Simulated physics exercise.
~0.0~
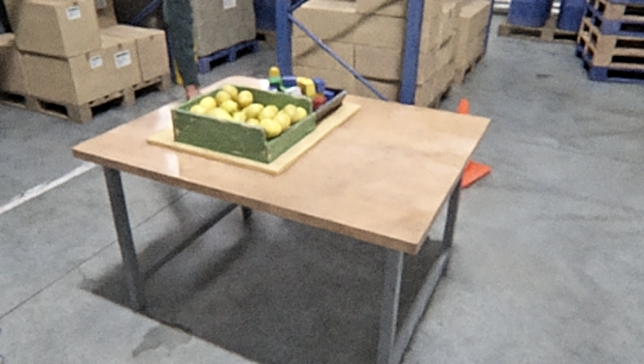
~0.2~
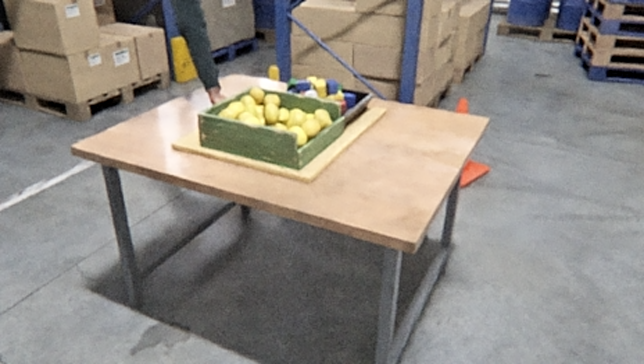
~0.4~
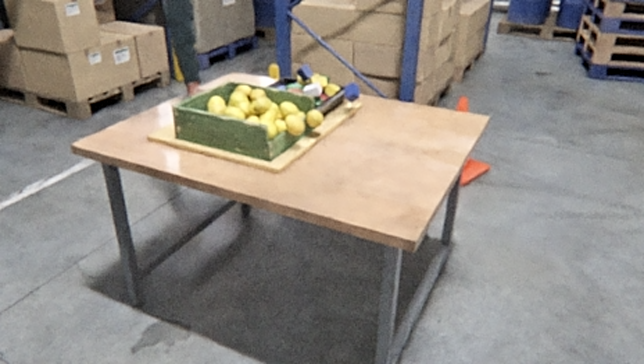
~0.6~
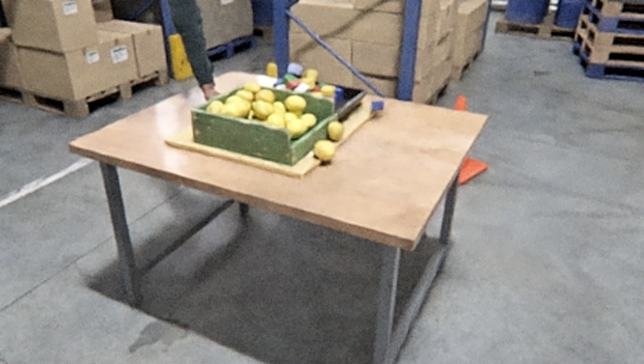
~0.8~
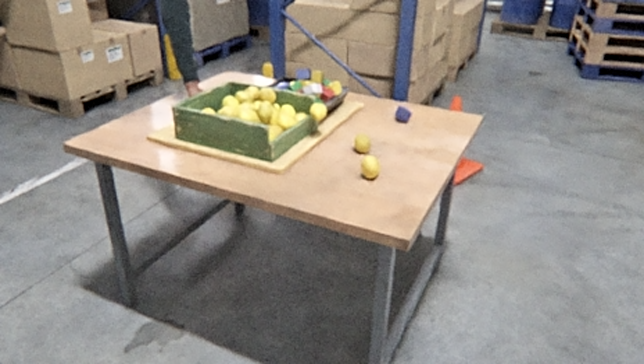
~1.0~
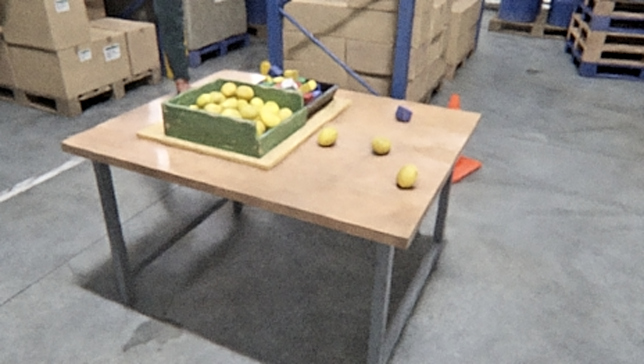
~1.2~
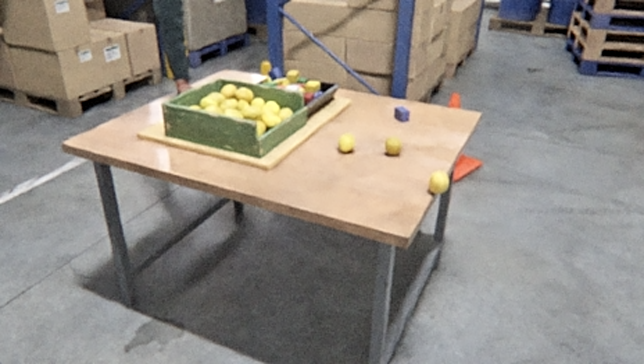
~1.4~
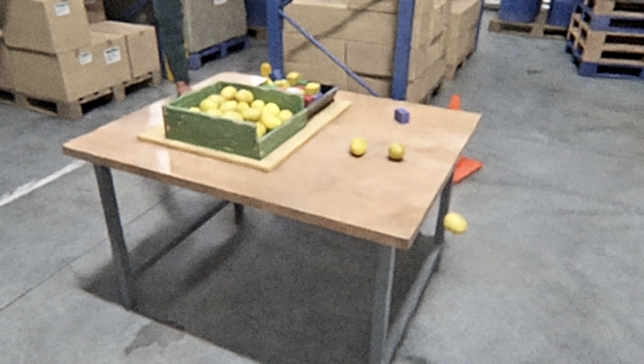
An arm shakes two crates on a table, and one spilled yellow fruit rolls off.
